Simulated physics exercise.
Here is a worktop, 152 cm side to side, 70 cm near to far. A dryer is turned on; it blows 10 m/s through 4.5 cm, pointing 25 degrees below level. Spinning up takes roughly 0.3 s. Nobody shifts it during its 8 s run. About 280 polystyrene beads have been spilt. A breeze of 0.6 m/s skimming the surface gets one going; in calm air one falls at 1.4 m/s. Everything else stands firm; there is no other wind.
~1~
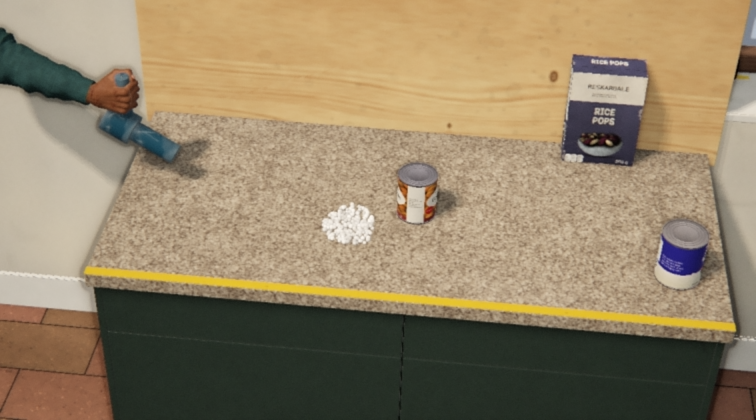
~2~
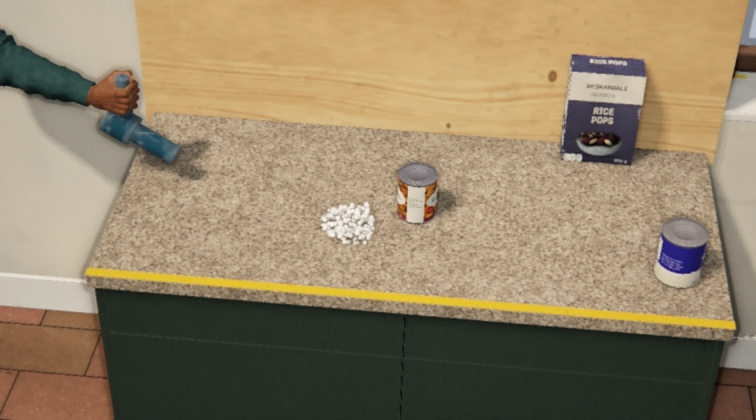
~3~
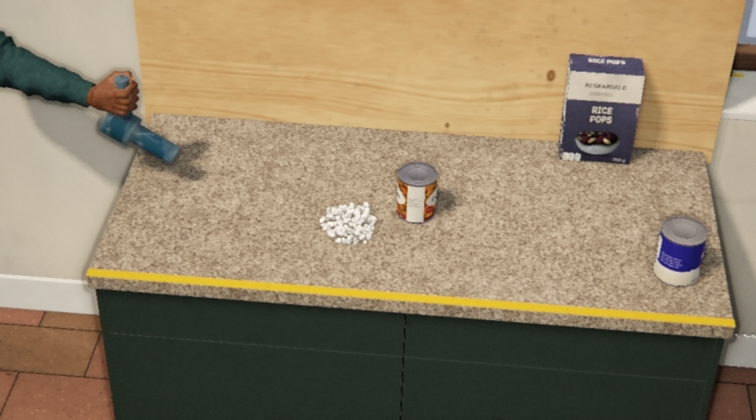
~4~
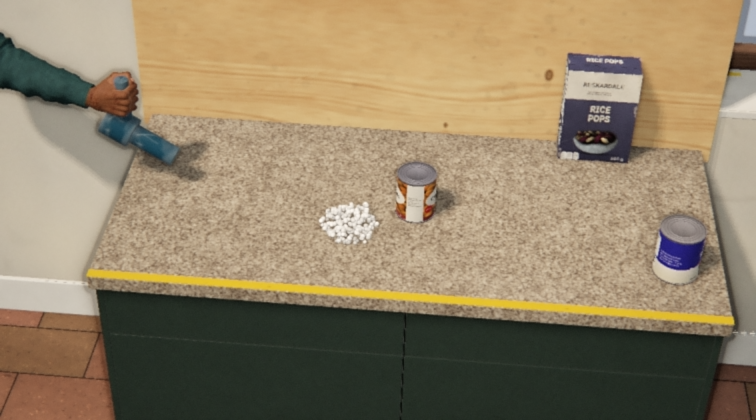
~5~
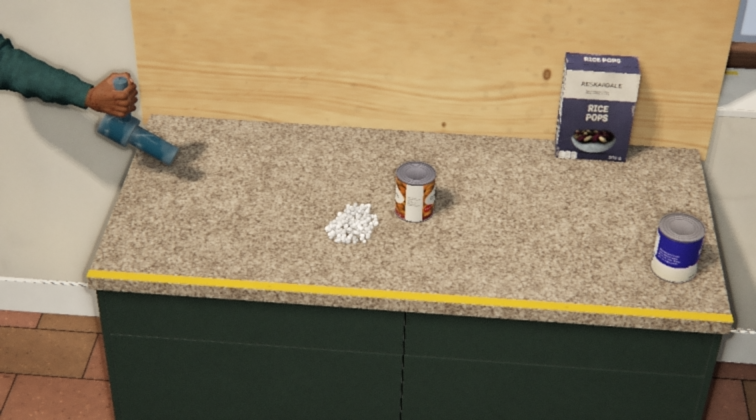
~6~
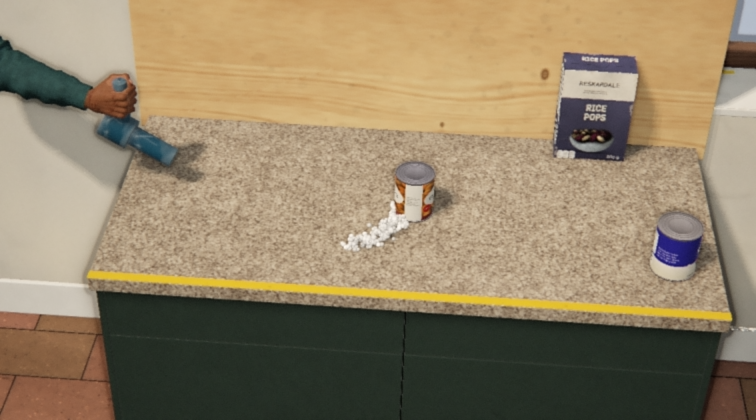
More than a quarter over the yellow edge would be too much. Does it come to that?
More than a quarter over the yellow edge: Yes.
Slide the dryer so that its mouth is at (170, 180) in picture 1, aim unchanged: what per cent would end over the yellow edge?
In that case some 3 per cent.
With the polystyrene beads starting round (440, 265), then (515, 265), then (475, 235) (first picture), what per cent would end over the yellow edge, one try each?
In turn about 90 %, 40 %, 1 %.
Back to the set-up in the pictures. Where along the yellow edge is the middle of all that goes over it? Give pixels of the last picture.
At about (520, 307).
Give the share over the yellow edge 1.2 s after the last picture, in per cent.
About 60 %.
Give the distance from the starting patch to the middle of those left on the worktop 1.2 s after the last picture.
Roughly 85 cm.
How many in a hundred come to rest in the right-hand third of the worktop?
About 0 %.
Then, 1.2 s after the last picture, 61 % are over the yellow edge; the middle of those still in play is near (693, 224); 76 % have settled or left.
Then, 2.2 s after the last picture, 61 % are over the yellow edge; 99 % have settled or left.
Then, 4.1 s after the last picture, 61 % are over the yellow edge; 100 % have settled or left.
Then, 7.7 s after the last picture, at the end, 61 % are over the yellow edge.
